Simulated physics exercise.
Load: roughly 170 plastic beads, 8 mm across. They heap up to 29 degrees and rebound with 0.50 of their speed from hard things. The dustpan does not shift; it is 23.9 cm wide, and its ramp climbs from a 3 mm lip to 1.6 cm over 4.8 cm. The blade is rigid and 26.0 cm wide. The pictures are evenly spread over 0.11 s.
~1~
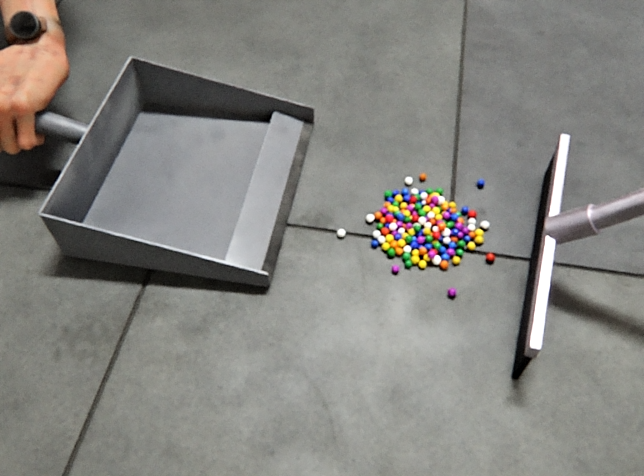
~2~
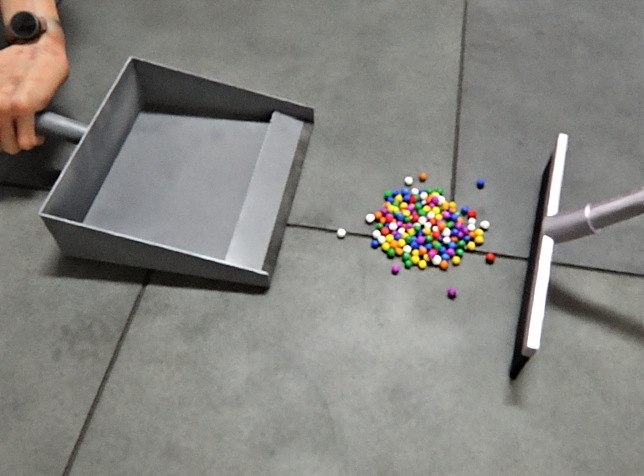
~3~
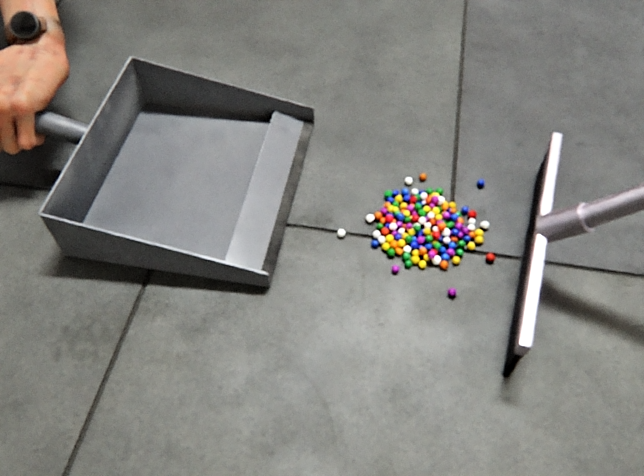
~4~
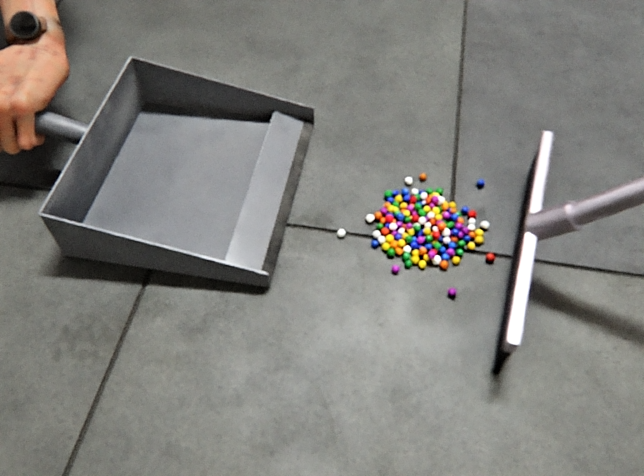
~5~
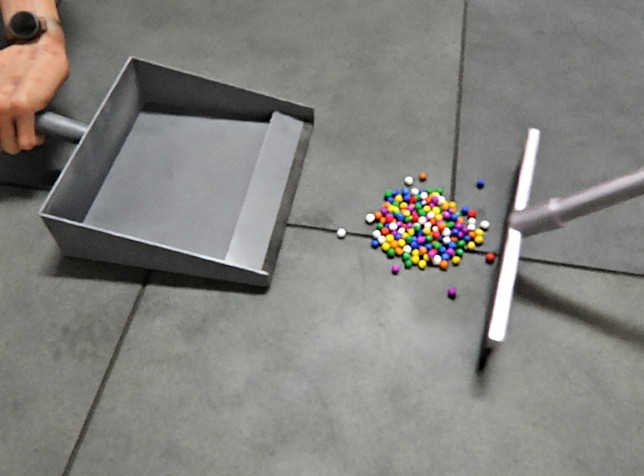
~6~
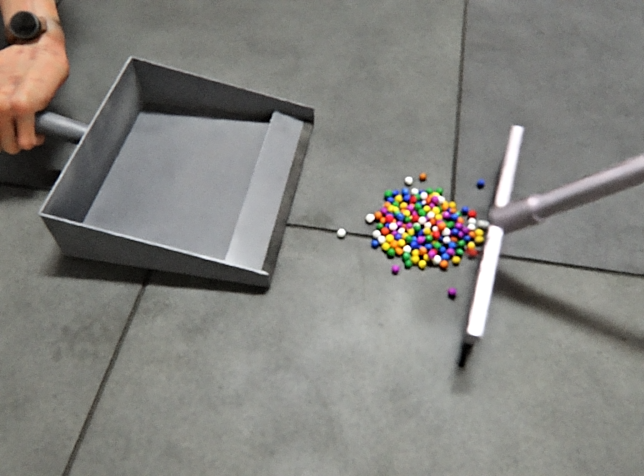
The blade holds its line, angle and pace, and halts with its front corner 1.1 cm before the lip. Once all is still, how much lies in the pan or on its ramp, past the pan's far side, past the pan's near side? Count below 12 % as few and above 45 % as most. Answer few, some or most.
In the pan or on its ramp: Some; past the pan's far side: Few; past the pan's near side: Few.
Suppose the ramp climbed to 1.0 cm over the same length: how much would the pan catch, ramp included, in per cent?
In that case some 30 per cent.
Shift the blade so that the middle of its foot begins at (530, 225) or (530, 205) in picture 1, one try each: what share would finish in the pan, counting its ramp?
Some 35 and 35 per cent.
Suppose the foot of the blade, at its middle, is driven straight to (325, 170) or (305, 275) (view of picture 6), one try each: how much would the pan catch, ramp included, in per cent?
About 30 and 15 per cent.
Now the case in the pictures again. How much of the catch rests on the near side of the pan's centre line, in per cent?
Roughly 50 per cent.
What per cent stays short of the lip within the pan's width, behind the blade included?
Some 65 per cent.
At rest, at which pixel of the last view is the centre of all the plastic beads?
At about (299, 193).
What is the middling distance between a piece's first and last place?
Some 16 cm.
Then, 0.12 s after the last picture, middle of the blade 11 cm from the lip; 0 % over the lip, far side 0 %, near side 0 %.
Then, 0.20 s after the last picture, middle of the blade 5 cm from the lip; 0 % over the lip, far side 0 %, near side 5 %.
Then, 0.41 s after the last picture, middle of the blade 3 cm from the lip; 30 % over the lip, far side 5 %, near side 5 %.
In the end, pan 25 %, far side 5 %, near side 5 %, in front of the lip or behind the blade 65 %.
